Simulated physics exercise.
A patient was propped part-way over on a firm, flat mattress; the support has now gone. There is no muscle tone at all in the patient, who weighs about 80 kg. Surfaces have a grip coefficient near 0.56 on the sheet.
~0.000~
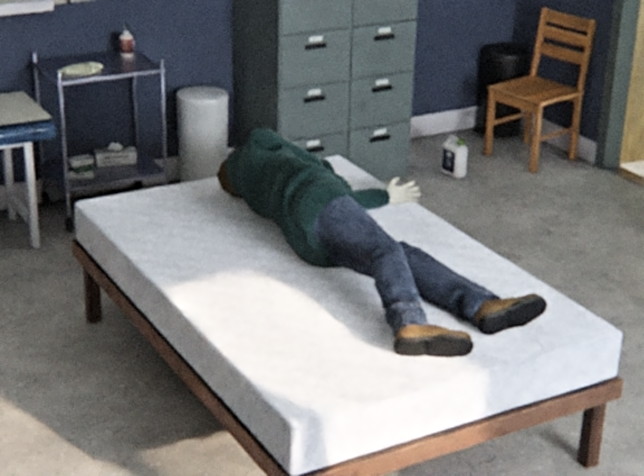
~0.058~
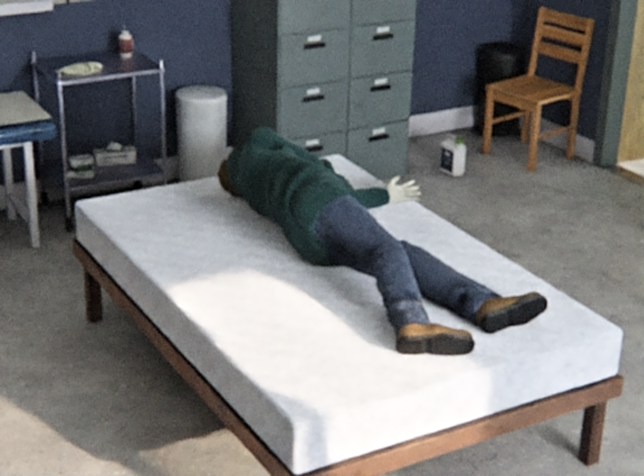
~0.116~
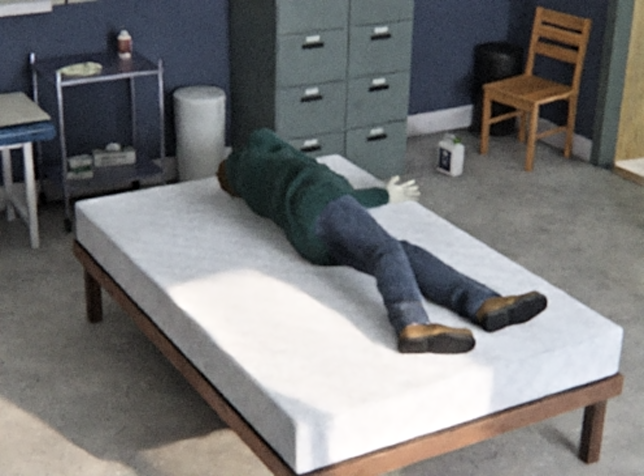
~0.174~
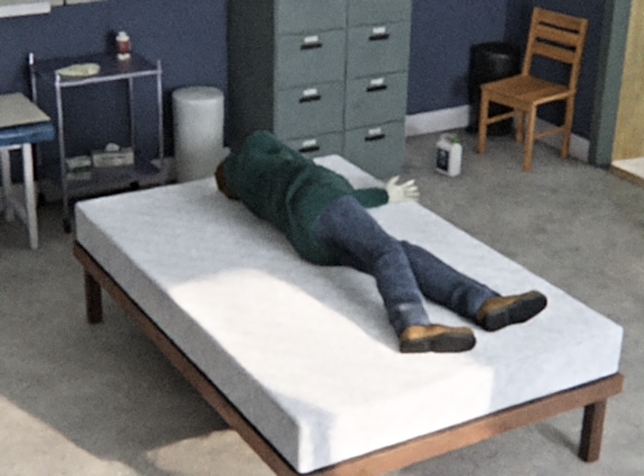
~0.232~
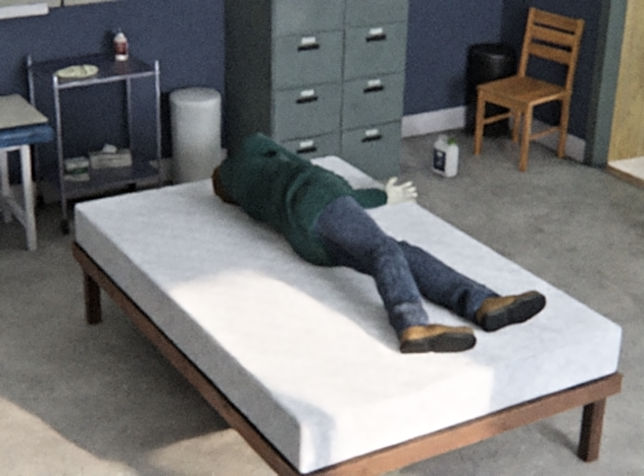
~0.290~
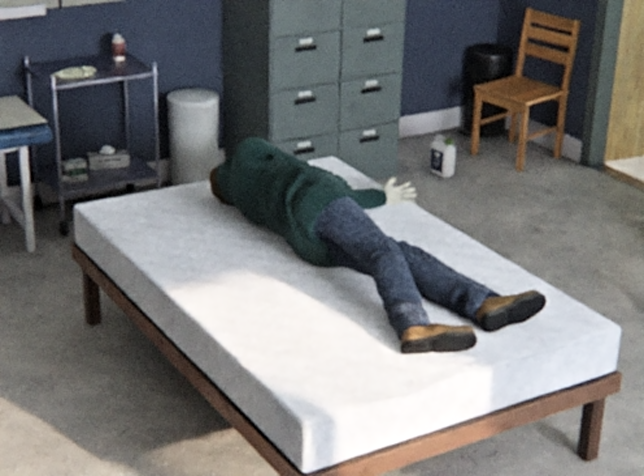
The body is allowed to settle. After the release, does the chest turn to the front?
No, it turns back.
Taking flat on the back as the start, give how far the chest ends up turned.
About 20°.
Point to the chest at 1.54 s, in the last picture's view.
Somewhere around pixel (240, 202) of the last picture.
After 0.54 s the chest is turned 65° from lying flat on the back, near (251, 193) in the last picture's view.
After 0.94 s the chest is turned 55° from lying flat on the back, near (244, 198) in the last picture's view.
After 1.54 s the chest is turned 50° from lying flat on the back, near (240, 202) in the last picture's view.
Final state at 4.0 s, chest sinks back.
